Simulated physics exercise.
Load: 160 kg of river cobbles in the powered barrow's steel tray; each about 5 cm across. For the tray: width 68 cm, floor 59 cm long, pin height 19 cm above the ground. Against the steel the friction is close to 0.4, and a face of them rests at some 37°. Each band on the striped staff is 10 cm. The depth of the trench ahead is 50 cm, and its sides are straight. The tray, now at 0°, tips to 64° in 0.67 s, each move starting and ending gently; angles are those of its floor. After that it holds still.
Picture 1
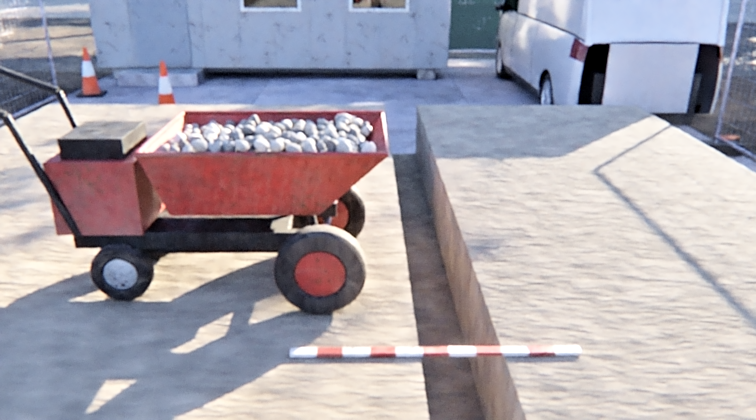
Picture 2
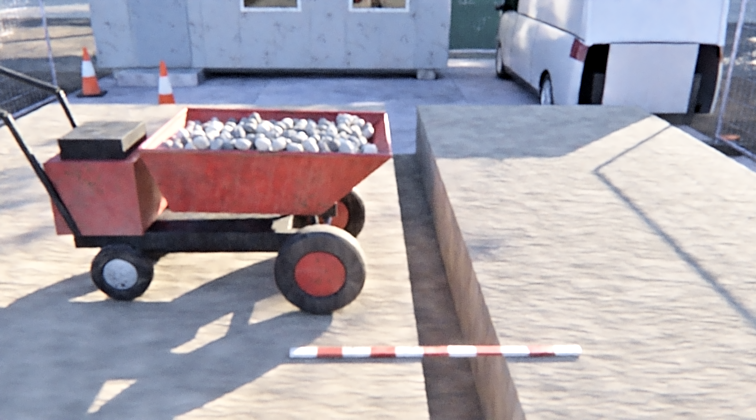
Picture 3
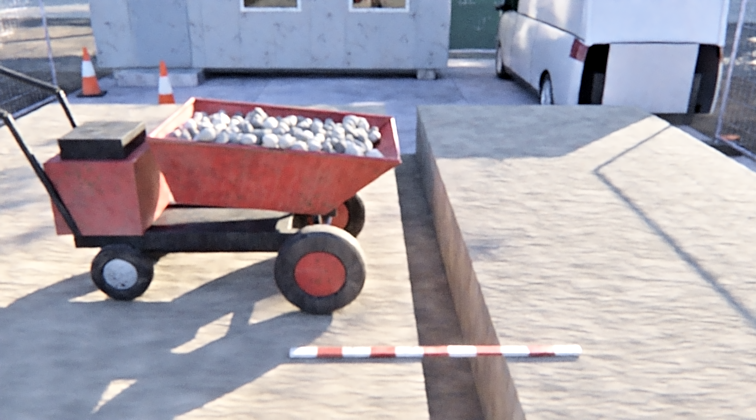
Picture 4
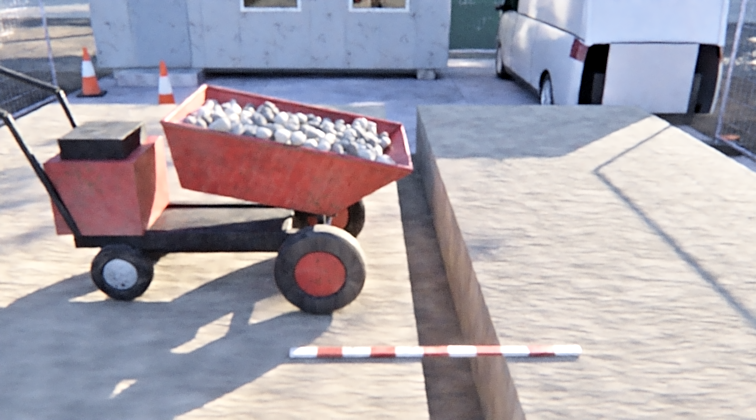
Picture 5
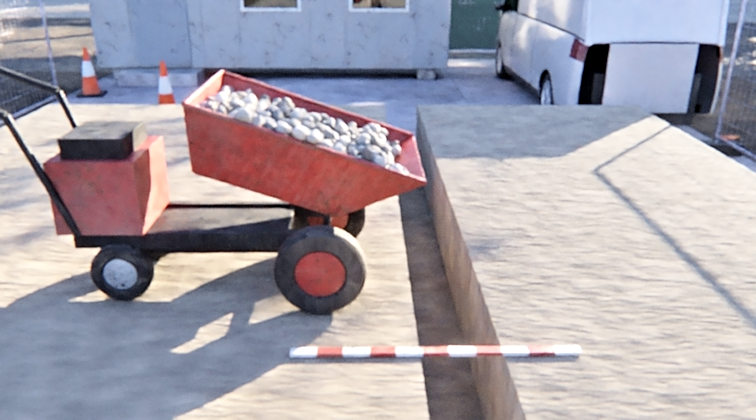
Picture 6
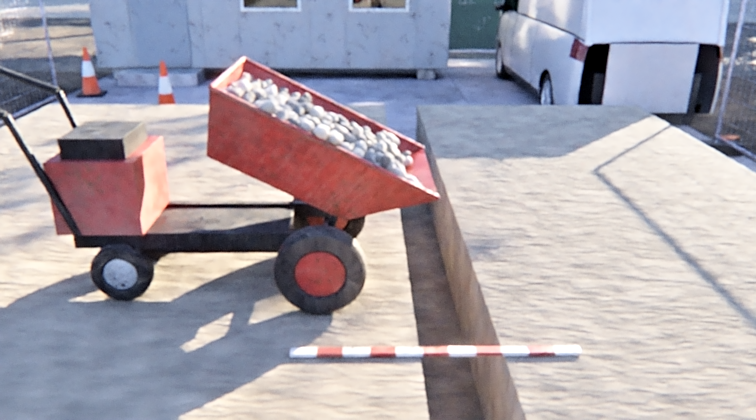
At the start, a red dumper with black handles stands beside a narrow trench, its level tray heaped with grey stones, with a striped red-and-white staff lying across the gap. The tray begins tilting slowly, then its left end rises steadily as the right lip lowers, leaving the tray clearly slanted with the stones still inside.
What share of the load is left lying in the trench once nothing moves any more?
About 34 per cent.
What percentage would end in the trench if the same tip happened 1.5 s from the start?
Expected share: Around 50%.
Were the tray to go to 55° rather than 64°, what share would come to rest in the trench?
Roughly 35 percent.
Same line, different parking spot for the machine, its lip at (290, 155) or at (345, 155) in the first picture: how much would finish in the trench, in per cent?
Roughly 80 per cent, then 70 per cent.
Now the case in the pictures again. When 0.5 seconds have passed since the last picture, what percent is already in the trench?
Approx. 10 % of the load.
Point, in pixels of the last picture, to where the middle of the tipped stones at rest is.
Look at roughly (516, 272).
Then, 0.2 s after the last picture the floor is at 54°, 100 % in the tray; the foremost stones are at (448, 221).
Then, 0.5 s after the last picture the floor is at 64°, 75 % in the tray, 8 % in the trench, 17 % past the trench; the foremost stones are at (520, 262).
Then, 0.8 s after the last picture the floor is at 64°, 22 % in the tray, 15 % in the trench, 63 % past the trench; the foremost stones are at (666, 279).
Then, 2.8 s after the last picture the floor is at 64°, 0 % in the tray, 34 % in the trench, 66 % past the trench; the foremost stones are past the picture's edge.
